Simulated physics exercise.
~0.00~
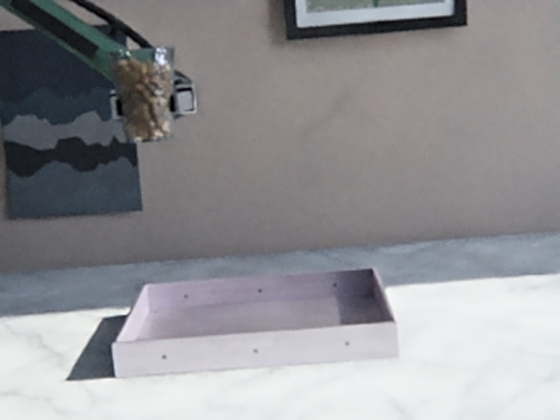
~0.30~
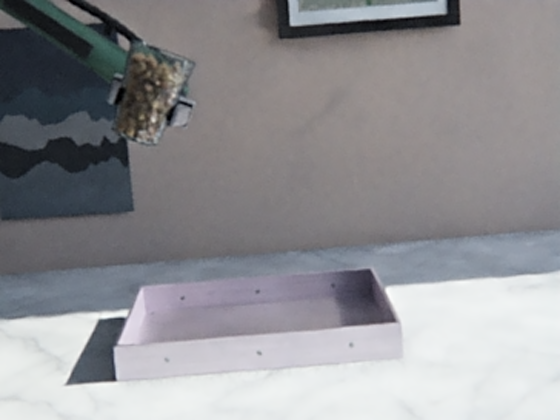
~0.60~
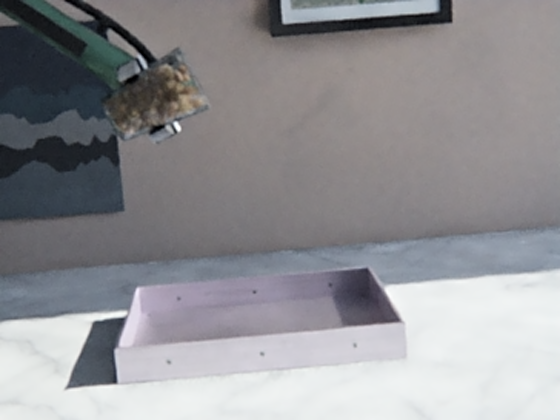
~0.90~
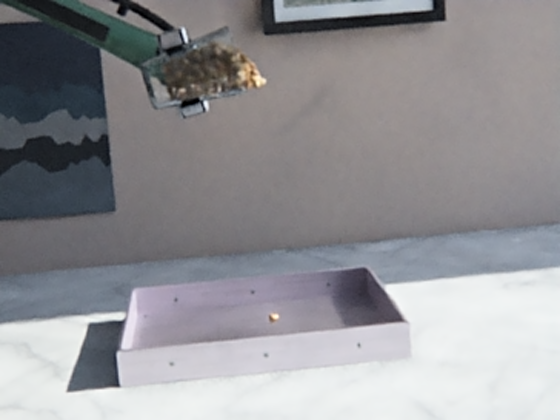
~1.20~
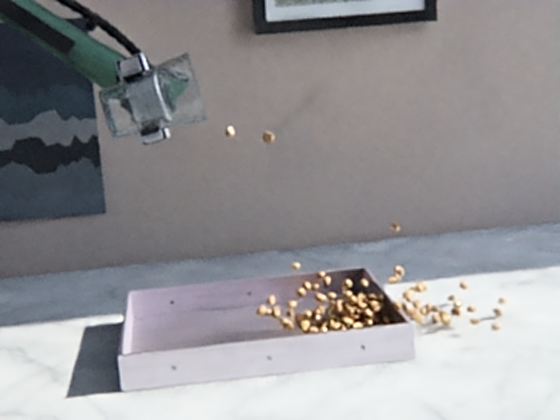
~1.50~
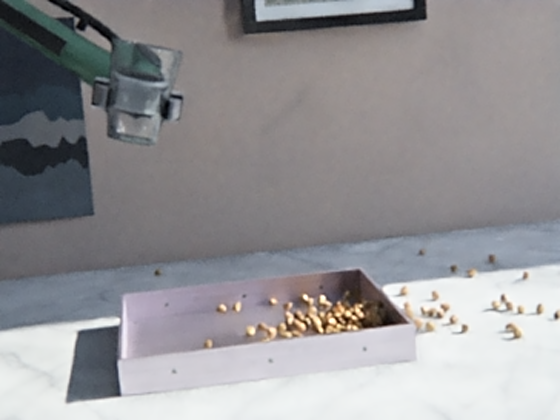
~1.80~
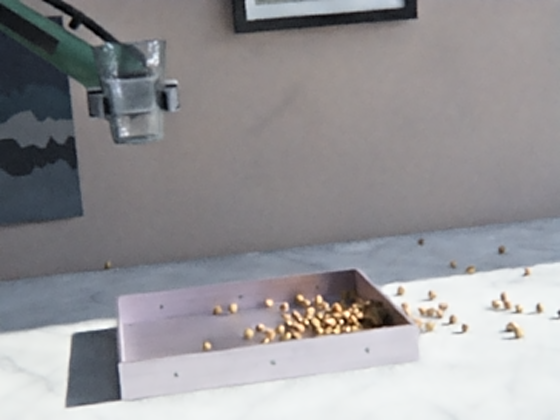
A robot arm tipped a clear cup full of dried beans over a pale purple tray, and they poured out in a rush, most landing in the tray's right side while others scattered across the table, before the empty cup swung back upright.
